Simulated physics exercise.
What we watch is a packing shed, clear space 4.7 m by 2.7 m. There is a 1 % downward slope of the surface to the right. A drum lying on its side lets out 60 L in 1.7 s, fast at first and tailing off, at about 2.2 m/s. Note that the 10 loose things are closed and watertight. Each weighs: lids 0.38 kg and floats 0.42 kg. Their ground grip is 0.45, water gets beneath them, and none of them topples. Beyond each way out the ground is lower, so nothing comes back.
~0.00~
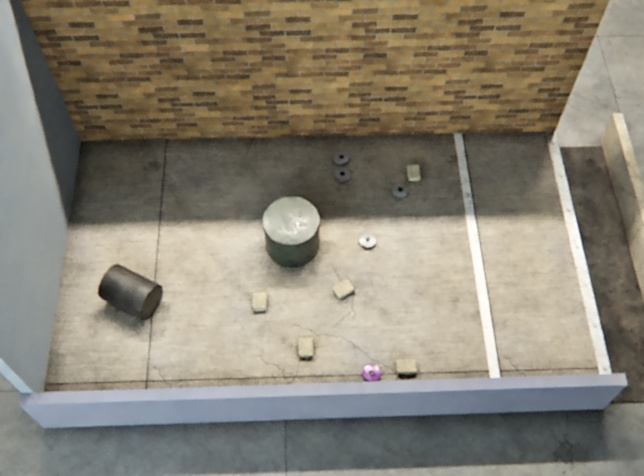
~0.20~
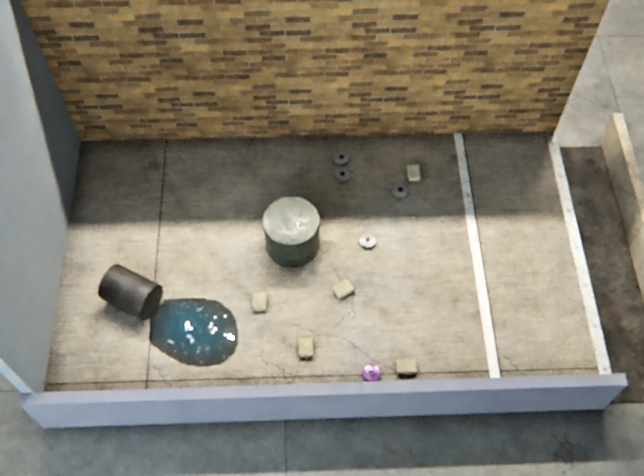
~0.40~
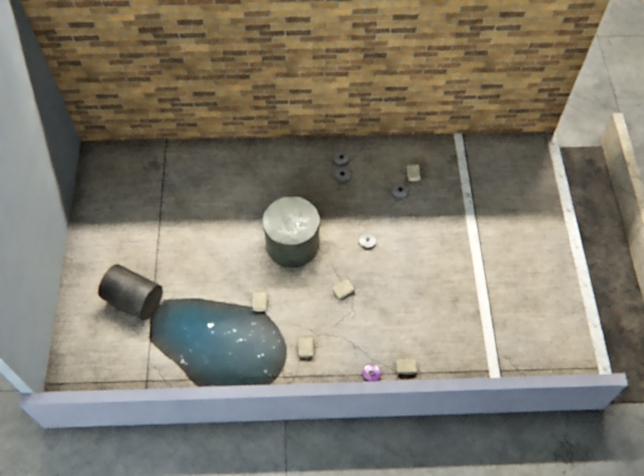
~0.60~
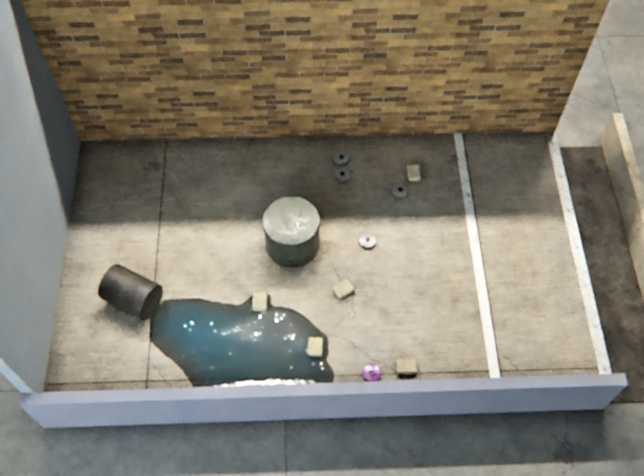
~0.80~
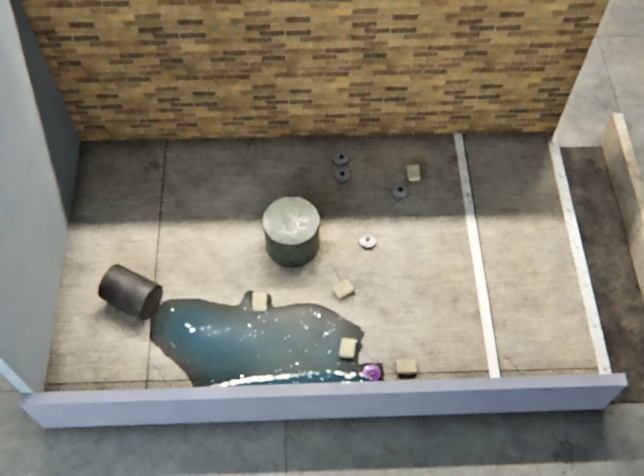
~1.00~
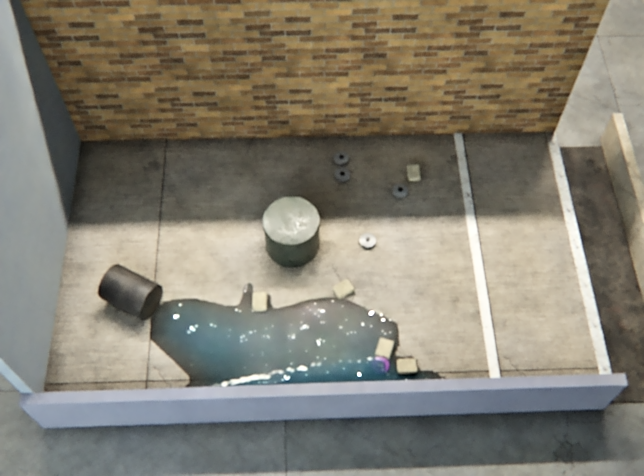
To begin with, a dark drum lies on its side on the dry floor of a walled shed, near scattered small blocks and lids. Bluish water pours out and spreads rightward along the front wall, pushing one pale block right, then reaching the purple lid, which shifts slightly.
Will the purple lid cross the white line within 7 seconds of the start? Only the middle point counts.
Purple lid makes it across.
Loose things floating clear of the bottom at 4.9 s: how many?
The count is 0.
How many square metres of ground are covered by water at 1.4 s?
About 2.0 m2 is covered.
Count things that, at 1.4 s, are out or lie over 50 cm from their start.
The number by then is 2.
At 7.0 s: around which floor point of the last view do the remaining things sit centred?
Near (354, 218).
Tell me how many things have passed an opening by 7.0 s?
It comes to 3.
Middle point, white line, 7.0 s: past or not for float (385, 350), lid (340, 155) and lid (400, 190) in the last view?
First got there, second never got there, third never got there.
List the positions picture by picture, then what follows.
The first frame shows the purple lid at (372, 373), on the bottom; water covers 0.0 m2; 0 of 10 have shifted.
The second frame shows the purple lid at (372, 373) rests on the ground; water covers 0.4 m2; 0 of 10 have shifted.
The third frame shows the purple lid at (372, 373) rests on the ground; water covers 0.7 m2; 0 of 10 have shifted.
The fourth frame shows the purple lid at (372, 373) rests on the ground; water covers 1.0 m2; 1 of 10 have shifted.
The fifth frame shows the purple lid at (372, 373), on the bottom; 1.3 m2 under water; 1 of 10 have shifted.
The sixth frame shows the purple lid at (380, 365), on the bottom, 11 cm from its start; water covers 1.5 m2; 2 of 10 have shifted.
After 1.4 s the purple lid is near (428, 339), 0.6 m from its start, afloat; 0 of 10 are over the mark; 1 afloat.
After 3.1 s the purple lid has gone out; 3 of 10 are over the mark; 0 afloat.
After 4.9 s the purple lid has gone out; 3 of 10 are over the mark; 0 afloat.
After 7.0 s the purple lid has gone out; 3 of 10 are over the mark; 0 afloat.
